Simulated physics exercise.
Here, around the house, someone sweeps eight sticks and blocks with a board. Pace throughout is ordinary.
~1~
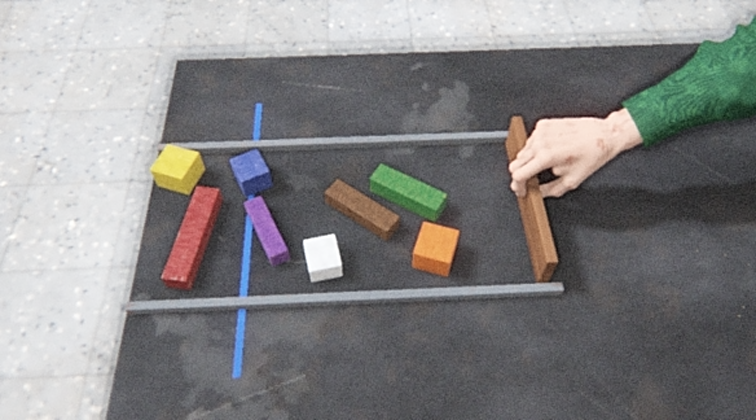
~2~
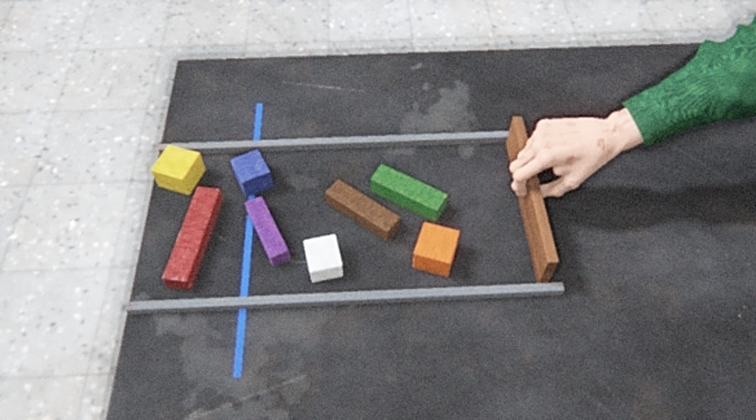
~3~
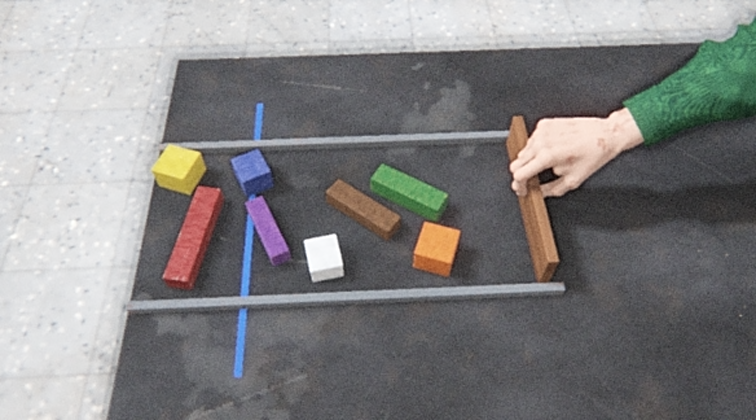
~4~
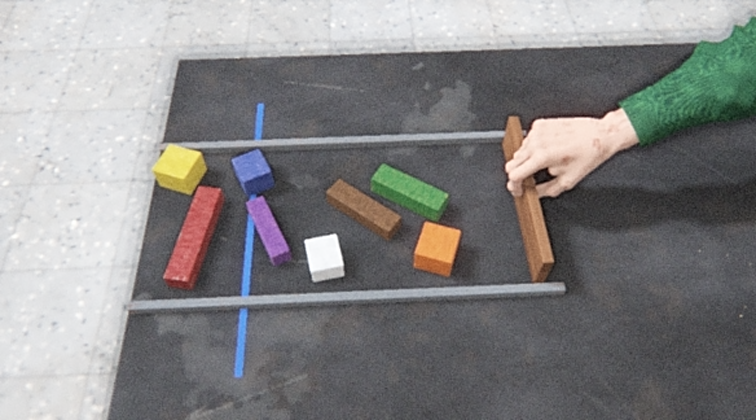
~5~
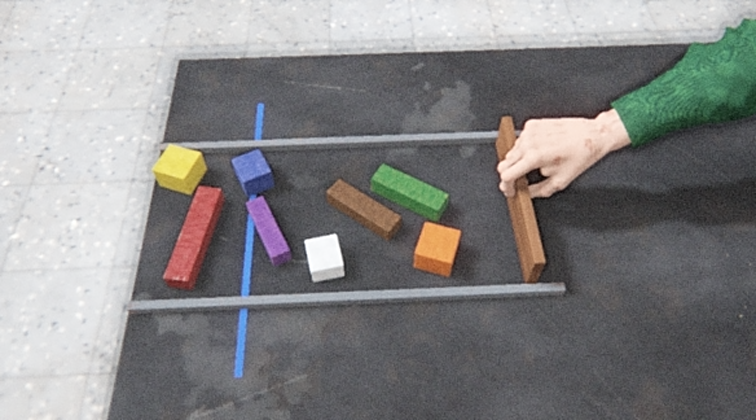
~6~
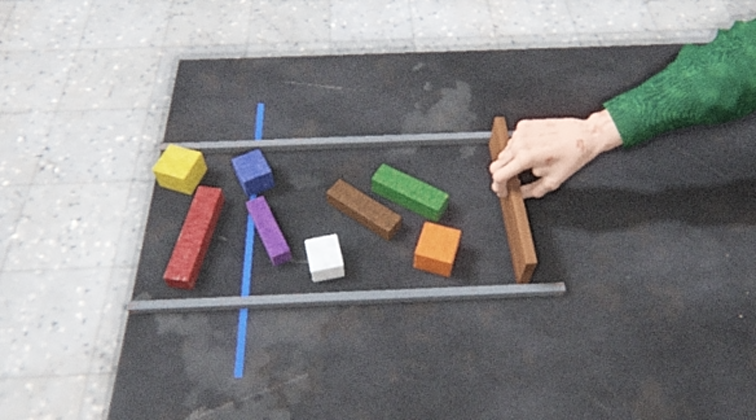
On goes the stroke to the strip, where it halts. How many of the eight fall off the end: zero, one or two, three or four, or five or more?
Most likely the ones that land below will number nothing.
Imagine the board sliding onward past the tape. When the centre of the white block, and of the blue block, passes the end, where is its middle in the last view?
Points: About (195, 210) and about (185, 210).
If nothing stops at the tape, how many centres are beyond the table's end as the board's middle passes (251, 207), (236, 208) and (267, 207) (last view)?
Past-the-end tally - position 1: 0, position 2: 0, position 3: 0.
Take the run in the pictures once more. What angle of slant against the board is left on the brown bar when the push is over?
It sits some 30° out of line.
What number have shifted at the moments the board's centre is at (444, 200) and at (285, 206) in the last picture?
2 at one spot and 7 at the other.
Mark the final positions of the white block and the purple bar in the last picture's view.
They finish at roughly (193, 268) and (177, 241) respectively.
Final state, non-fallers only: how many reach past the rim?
Looks like 1 of them.
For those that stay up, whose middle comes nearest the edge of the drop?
Closest at the end: The red bar.
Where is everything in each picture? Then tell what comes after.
In the first frame, yellow block (178, 169); red bar (194, 236); blue block (252, 173); board (529, 196); tape (250, 220).
In the second frame, red bar (195, 236); brown bar (363, 210).
In the third frame, blue block (253, 173); white block (324, 258).
In the fourth frame, yellow block (180, 170); purple bar (269, 230).
In the fifth frame, red bar (196, 236); green bar (410, 193).
In the sixth frame, yellow block (180, 170); red bar (196, 236); blue block (254, 173); board (511, 197); tape (251, 220).
Soon after, none off yet; yellow block at rest near (180, 170); red bar at rest near (196, 236); blue block at rest near (254, 173).
At rest, the number that fall off is zero.
